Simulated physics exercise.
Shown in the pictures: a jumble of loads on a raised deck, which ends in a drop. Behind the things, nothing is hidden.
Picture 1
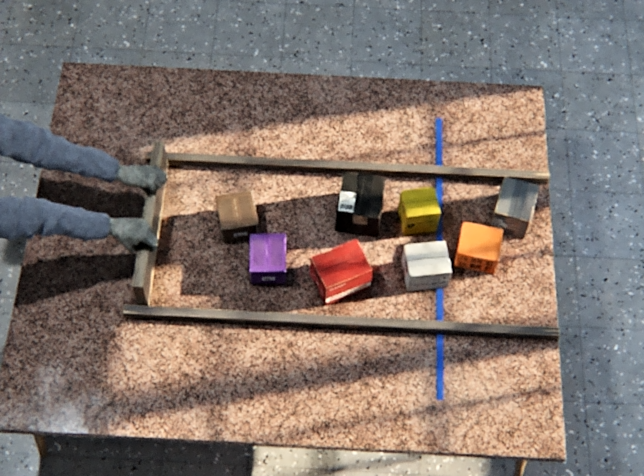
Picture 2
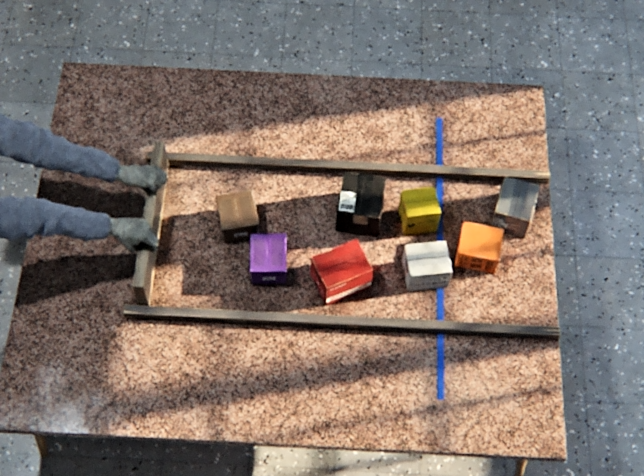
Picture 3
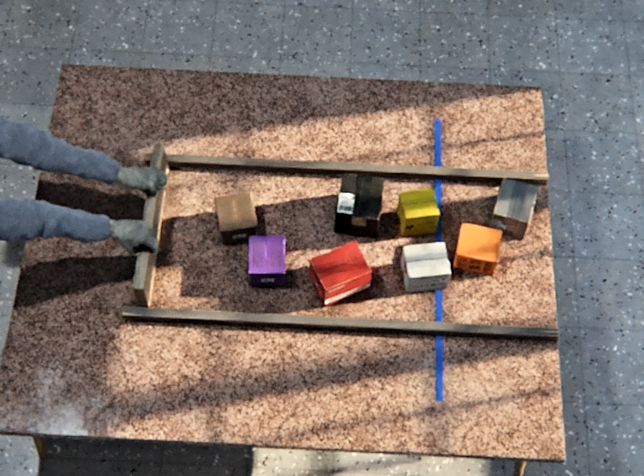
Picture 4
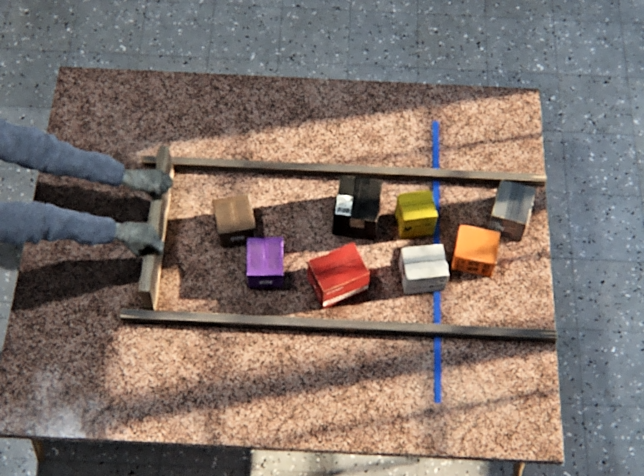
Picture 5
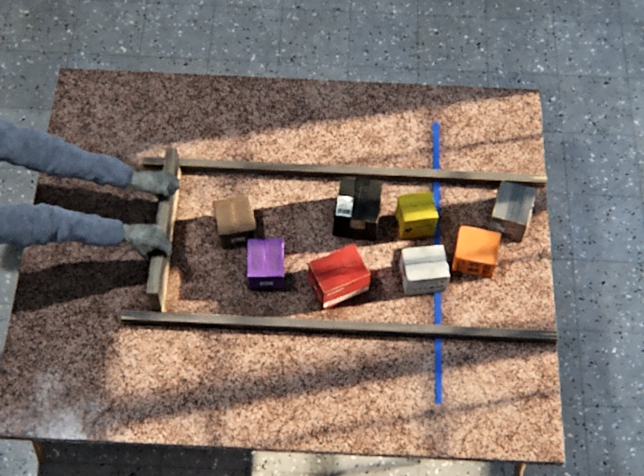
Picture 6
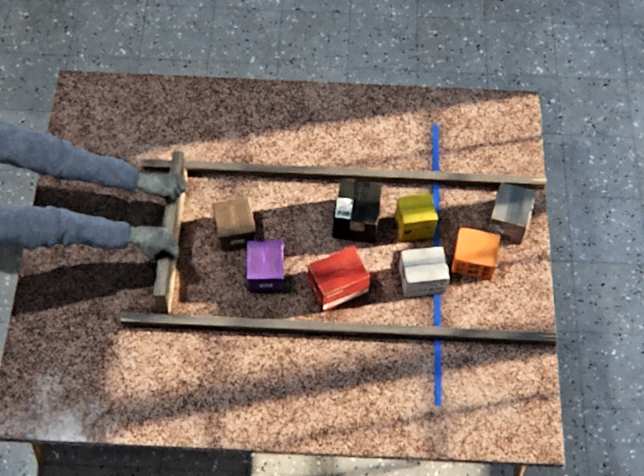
To begin with, two gloved hands hold a plank upright at the left end of two rails on a speckled tabletop, with eight coloured boxes scattered between the rails. The hands then slide the plank a short way right, toward the brown and purple boxes, which stay put.
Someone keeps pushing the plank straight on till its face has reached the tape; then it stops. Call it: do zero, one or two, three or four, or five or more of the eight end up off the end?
One or two end up off it.
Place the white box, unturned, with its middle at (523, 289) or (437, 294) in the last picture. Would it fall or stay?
Note, in order: Ends up still on; ends up still on.
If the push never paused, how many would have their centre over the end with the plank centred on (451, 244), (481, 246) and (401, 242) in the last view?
Counts per position: 2 / 4 / 0.
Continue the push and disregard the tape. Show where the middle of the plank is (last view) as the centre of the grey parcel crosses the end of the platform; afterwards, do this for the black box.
The middle is at (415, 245) when it's the grey parcel, and at (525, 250) when it's the black box.
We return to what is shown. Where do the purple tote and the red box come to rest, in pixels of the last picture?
Close to (456, 275); the other close to (500, 303).
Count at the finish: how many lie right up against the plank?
Contact count: 2.
Soon after, none off yet; grey parcel at rest near (511, 213); orange crate at rest near (476, 254); white box at rest near (423, 272).
After that, none off yet; grey parcel at rest near (511, 213); orange crate at rest near (476, 254); white box displaced a little near (431, 273).
And then, none off yet; grey parcel displaced a little near (527, 206); orange crate displaced about its own width near (517, 250); white box displaced well along near (501, 288).
In the end, the number that fall off is one or two; gone, grey parcel.
